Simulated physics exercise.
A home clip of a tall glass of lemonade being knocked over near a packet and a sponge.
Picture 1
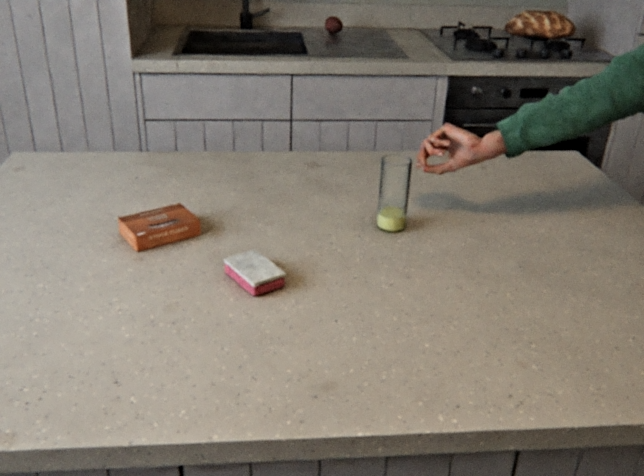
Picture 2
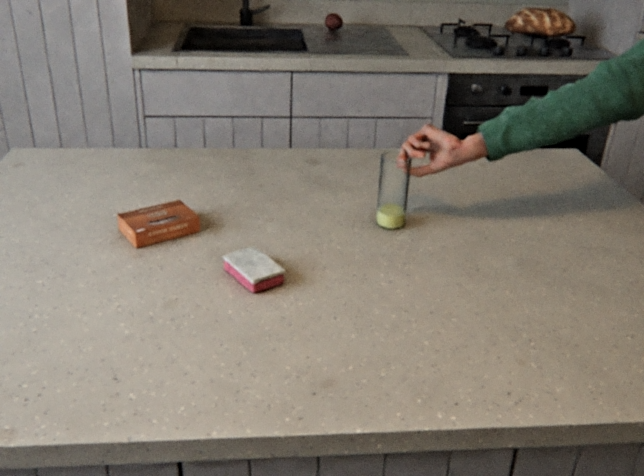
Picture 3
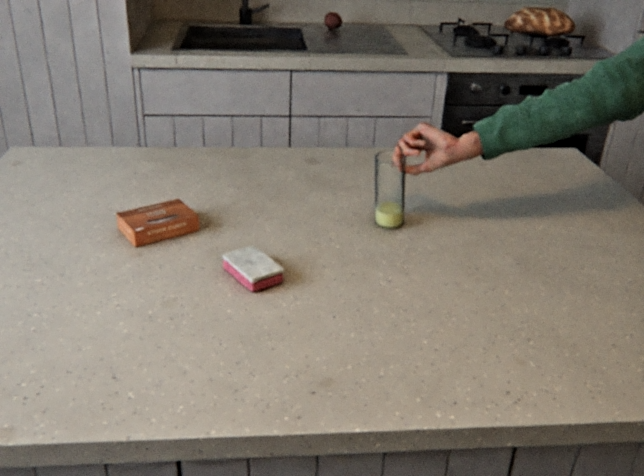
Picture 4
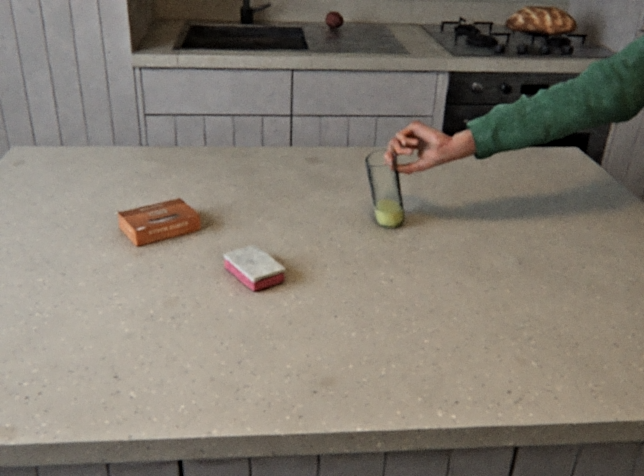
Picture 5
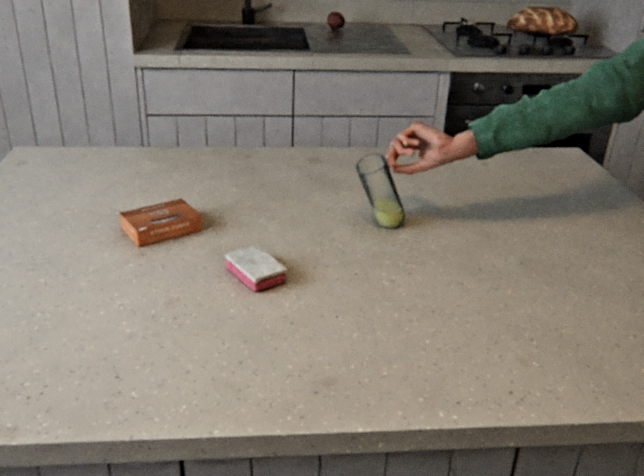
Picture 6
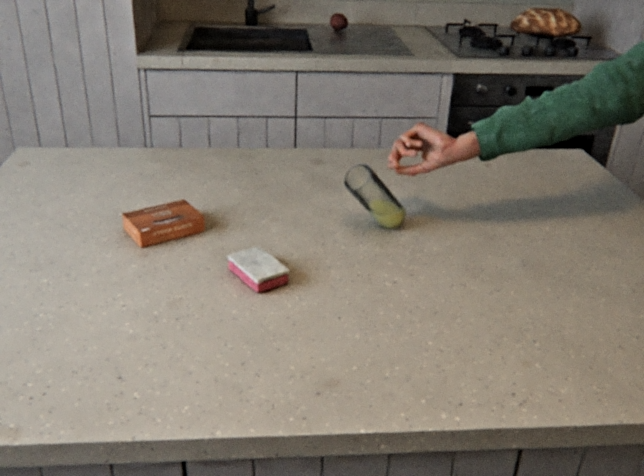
On a kitchen counter, near an orange packet and a sponge, a hand in a green sleeve reached in from the right and pushed a tall glass of lemonade, which tipped over to the left.
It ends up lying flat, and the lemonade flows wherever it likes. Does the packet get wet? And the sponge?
The packet: No, it stays dry. The sponge: Yes, it gets wet.
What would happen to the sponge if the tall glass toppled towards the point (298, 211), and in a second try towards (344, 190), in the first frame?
Case one, the item is left alone; case two, the item is left alone.
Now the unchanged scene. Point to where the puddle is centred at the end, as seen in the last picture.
Resting centre: Around (268, 261).
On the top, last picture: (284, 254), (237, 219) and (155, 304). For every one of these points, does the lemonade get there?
First spot touched, second spot missed, last spot missed.
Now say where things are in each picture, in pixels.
In the first frame, it stands upright; tall glass (394, 192) about a quarter full; packet (159, 218); sponge (255, 265).
The second frame shows the hand pushes it; tall glass about a quarter full, surface at (391, 211).
The third frame shows the hand pushes it; tall glass (390, 189) about a quarter full; sponge (253, 261).
The fourth frame shows the hand pushes it; tall glass about a quarter full, surface at (389, 207); packet (159, 213).
In the fifth frame, it is falling; tall glass (381, 190) tipped 25°.
In the sixth frame, it is falling; tall glass (375, 197) tipped 40°; packet (163, 214); sponge (259, 262).
Soon after, the puddle covers about as much as a saucer; the packet is dry; the sponge is wet.
In the end, the puddle covers about as much as a saucer; the packet is dry; the sponge is wet.
